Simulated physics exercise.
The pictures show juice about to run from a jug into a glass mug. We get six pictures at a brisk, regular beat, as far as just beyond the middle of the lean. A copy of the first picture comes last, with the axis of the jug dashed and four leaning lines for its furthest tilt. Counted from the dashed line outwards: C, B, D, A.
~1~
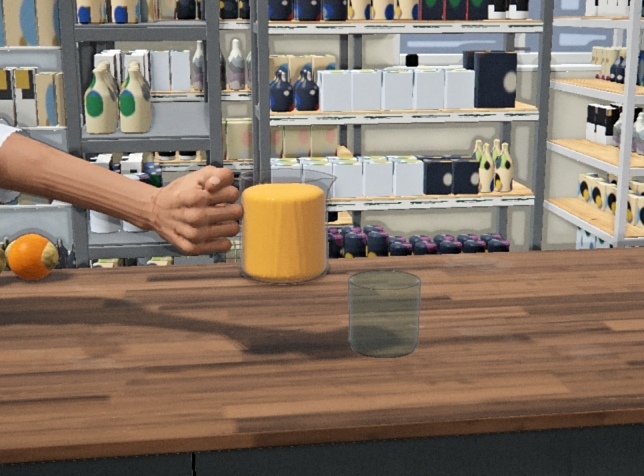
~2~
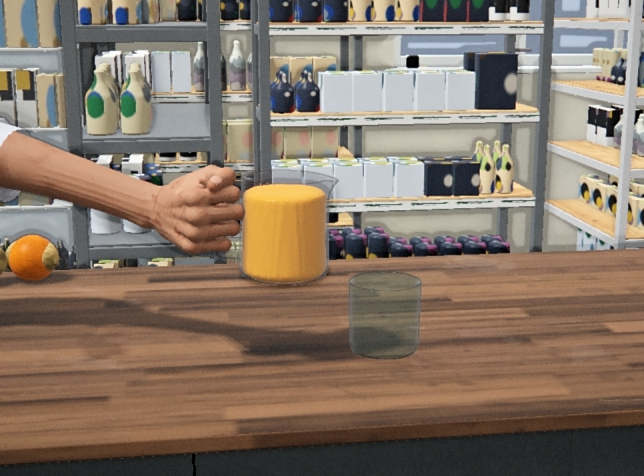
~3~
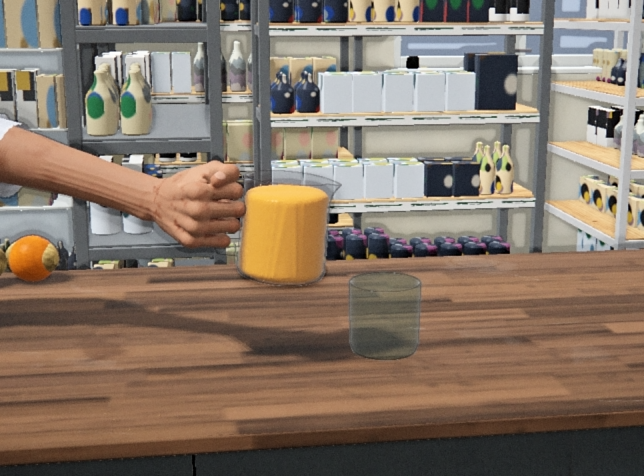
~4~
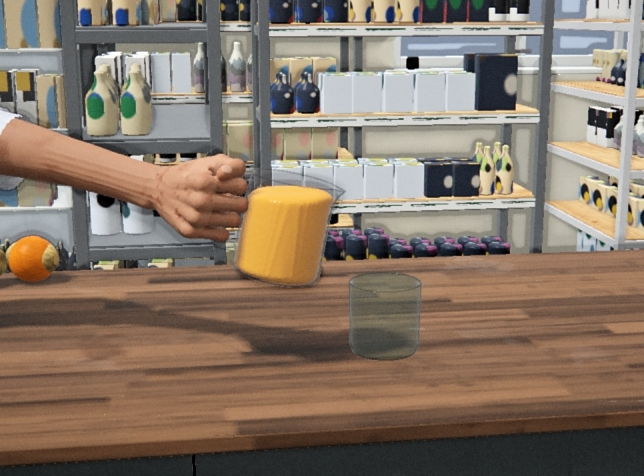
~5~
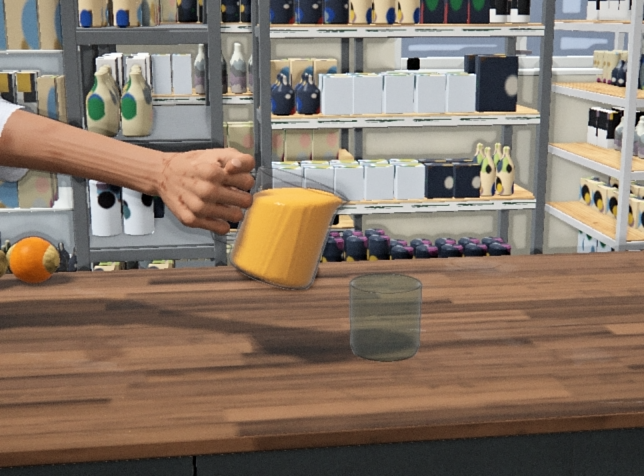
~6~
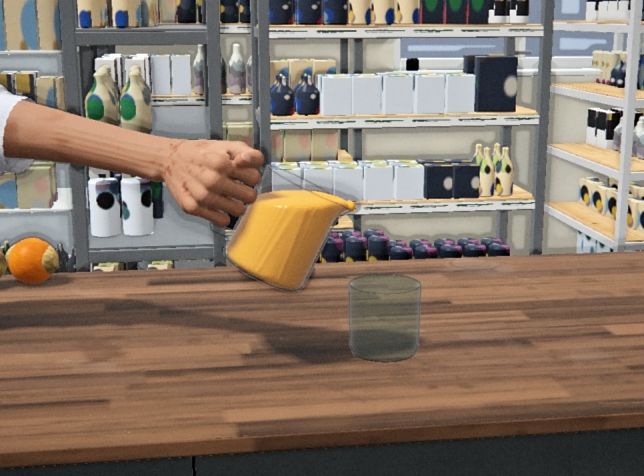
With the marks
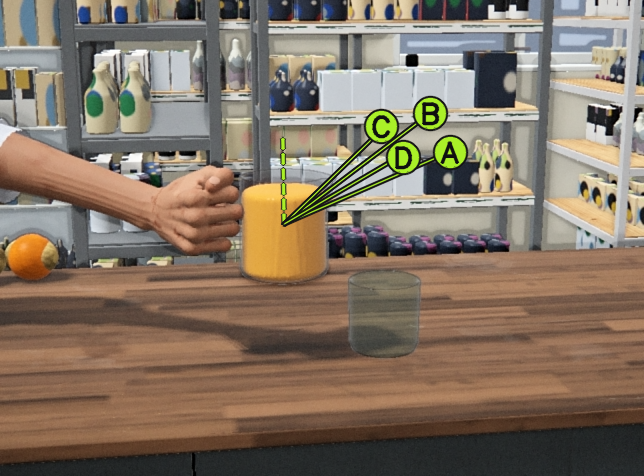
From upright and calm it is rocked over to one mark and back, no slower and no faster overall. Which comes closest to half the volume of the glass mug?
It is B.
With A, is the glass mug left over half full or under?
Over.
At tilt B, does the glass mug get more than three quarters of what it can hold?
No.
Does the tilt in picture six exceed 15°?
Yes, it does.
On the marked copy, A at (434, 158); B at (416, 123); C at (370, 140); D at (387, 163).
With A, the glass mug ends with about 82 % of what it can hold.
With B, the glass mug ends with about 49 % of what it can hold.
With C, the glass mug ends with about 35 % of what it can hold.
With D, the glass mug ends with about 66 % of what it can hold.
